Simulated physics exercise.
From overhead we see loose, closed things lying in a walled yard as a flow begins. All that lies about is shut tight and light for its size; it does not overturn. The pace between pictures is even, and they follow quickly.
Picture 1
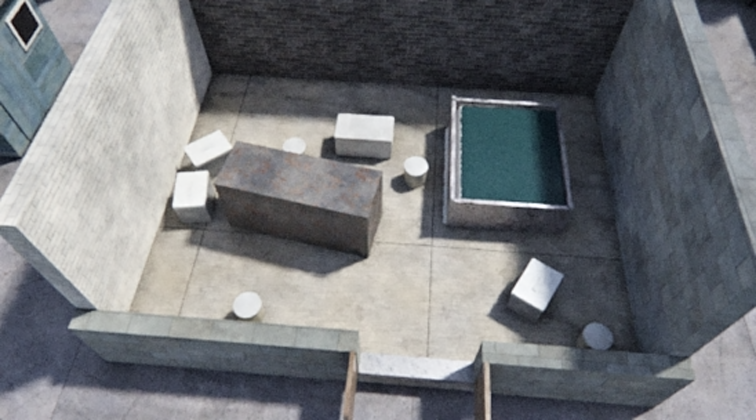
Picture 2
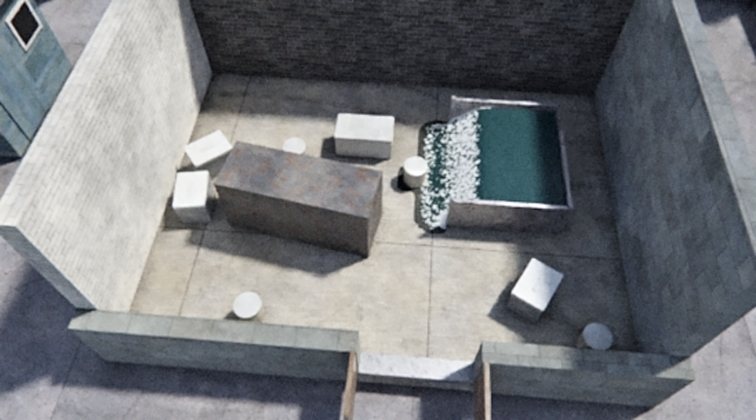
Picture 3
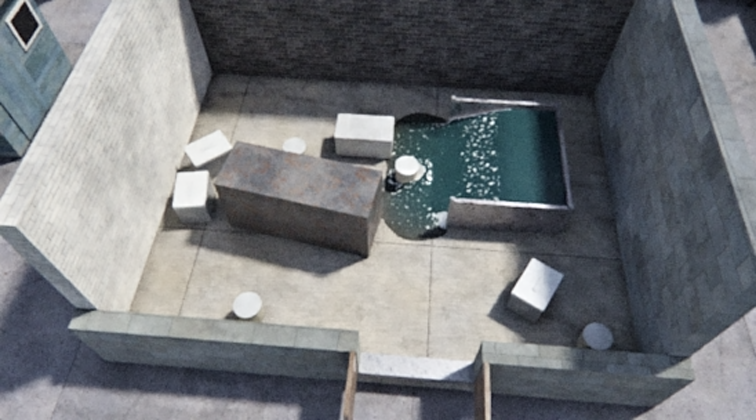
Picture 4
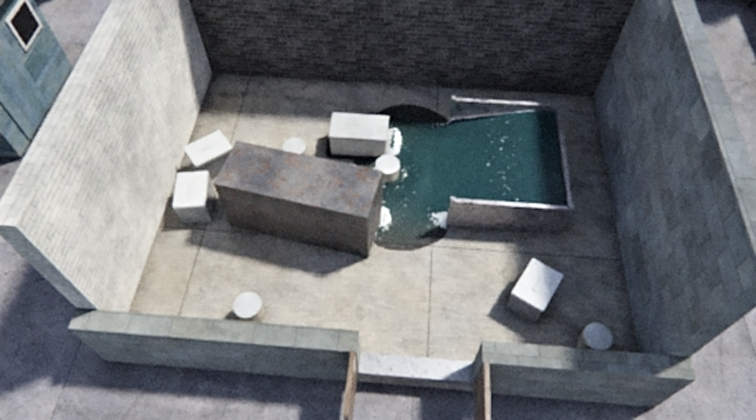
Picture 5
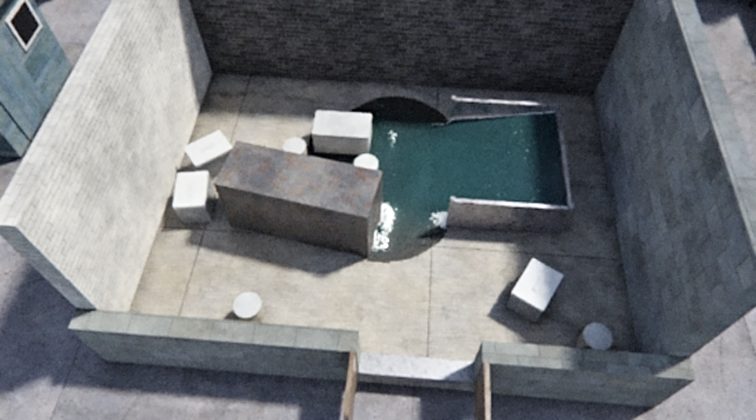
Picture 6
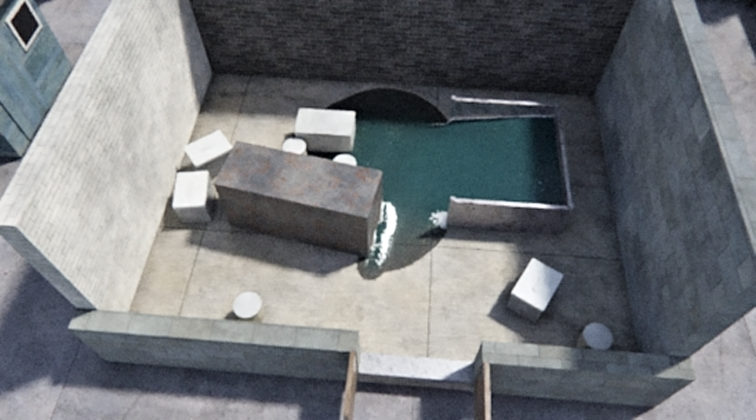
In a walled yard, water pours leftward from a tank, pushing a white cylinder and block left.
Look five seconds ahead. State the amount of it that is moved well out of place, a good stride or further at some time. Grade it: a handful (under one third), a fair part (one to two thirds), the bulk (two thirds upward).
A fair part.
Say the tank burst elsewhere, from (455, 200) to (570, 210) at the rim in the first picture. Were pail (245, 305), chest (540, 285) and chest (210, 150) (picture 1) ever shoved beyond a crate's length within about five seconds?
The first: Never got that far; the second: Got that far; the third: Never got that far.
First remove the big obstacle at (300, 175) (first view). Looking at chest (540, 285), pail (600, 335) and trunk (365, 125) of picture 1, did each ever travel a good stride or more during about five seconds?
First one never went far; second one never went far; third one was driven off.
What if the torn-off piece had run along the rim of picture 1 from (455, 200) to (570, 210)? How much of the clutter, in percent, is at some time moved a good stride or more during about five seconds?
Estimate: Some 20 per cent.
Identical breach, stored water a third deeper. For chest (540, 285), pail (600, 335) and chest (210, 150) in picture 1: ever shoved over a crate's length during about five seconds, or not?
Going through them, I'd say never got there, then never got there, then got there.
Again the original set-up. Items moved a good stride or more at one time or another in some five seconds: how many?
So, 5 of them.
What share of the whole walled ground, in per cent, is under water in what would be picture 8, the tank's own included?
35 in a hundred, roughly.
A moment on, 2 of 8 are well off their spots; 1 afloat.
Next, 3 of 8 are well off their spots; 3 afloat.
Later, 4 of 8 are well off their spots; 3 afloat.
In the end, 5 of 8 are well off their spots, and 5 have been at some point; 3 afloat.
